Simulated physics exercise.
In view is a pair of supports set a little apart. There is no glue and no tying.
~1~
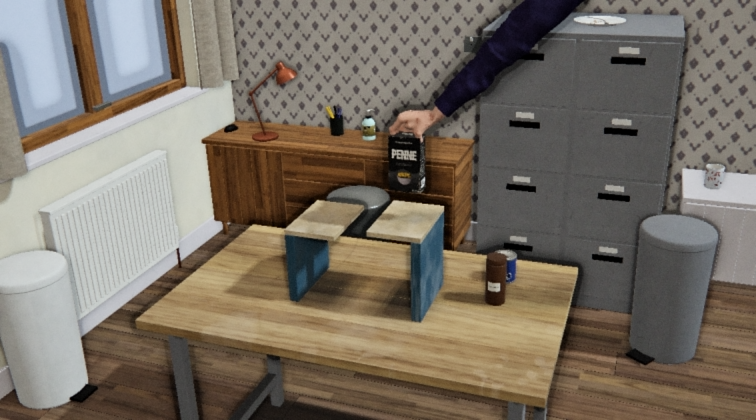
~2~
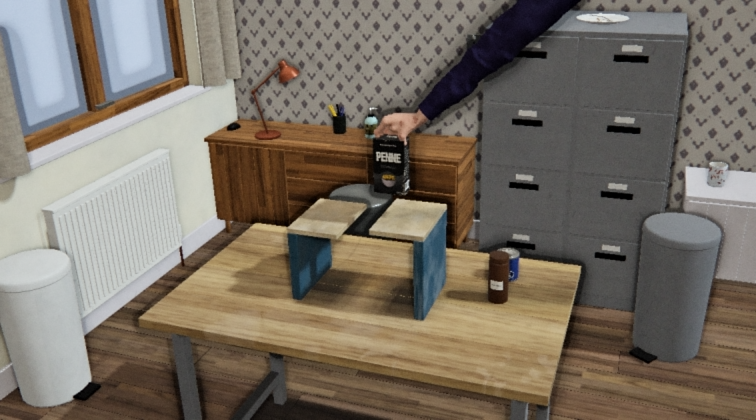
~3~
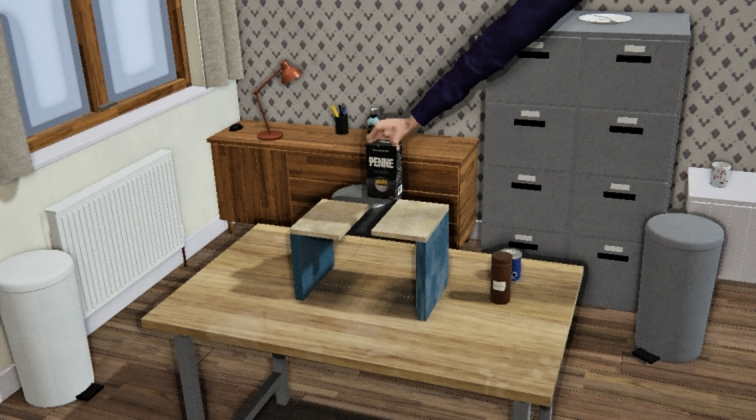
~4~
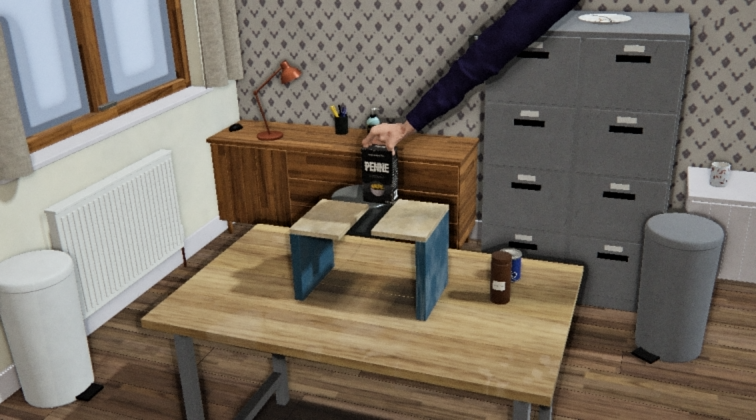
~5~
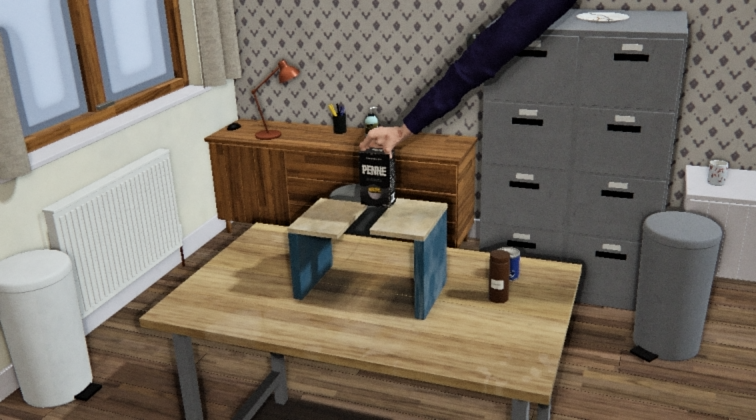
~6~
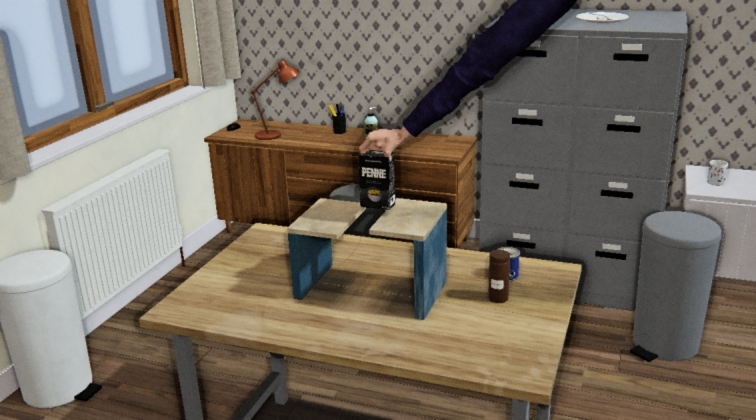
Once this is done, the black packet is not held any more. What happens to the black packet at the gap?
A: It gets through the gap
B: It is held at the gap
It is held at the gap.
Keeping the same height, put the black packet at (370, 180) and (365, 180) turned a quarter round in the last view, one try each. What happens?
Held; passes.
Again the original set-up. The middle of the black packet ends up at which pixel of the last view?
The object finishes roughly at pixel (357, 205).
Then, 0.30 s after the last picture, black packet tipped 20° from how it was near (369, 189).
Then, 0.50 s after the last picture, black packet on its side near (352, 203).
At rest, tipped over on the stand or table, black packet; the other 2 in place. Seen from the same camera at the end, black packet near (357, 205). The packet is caught.
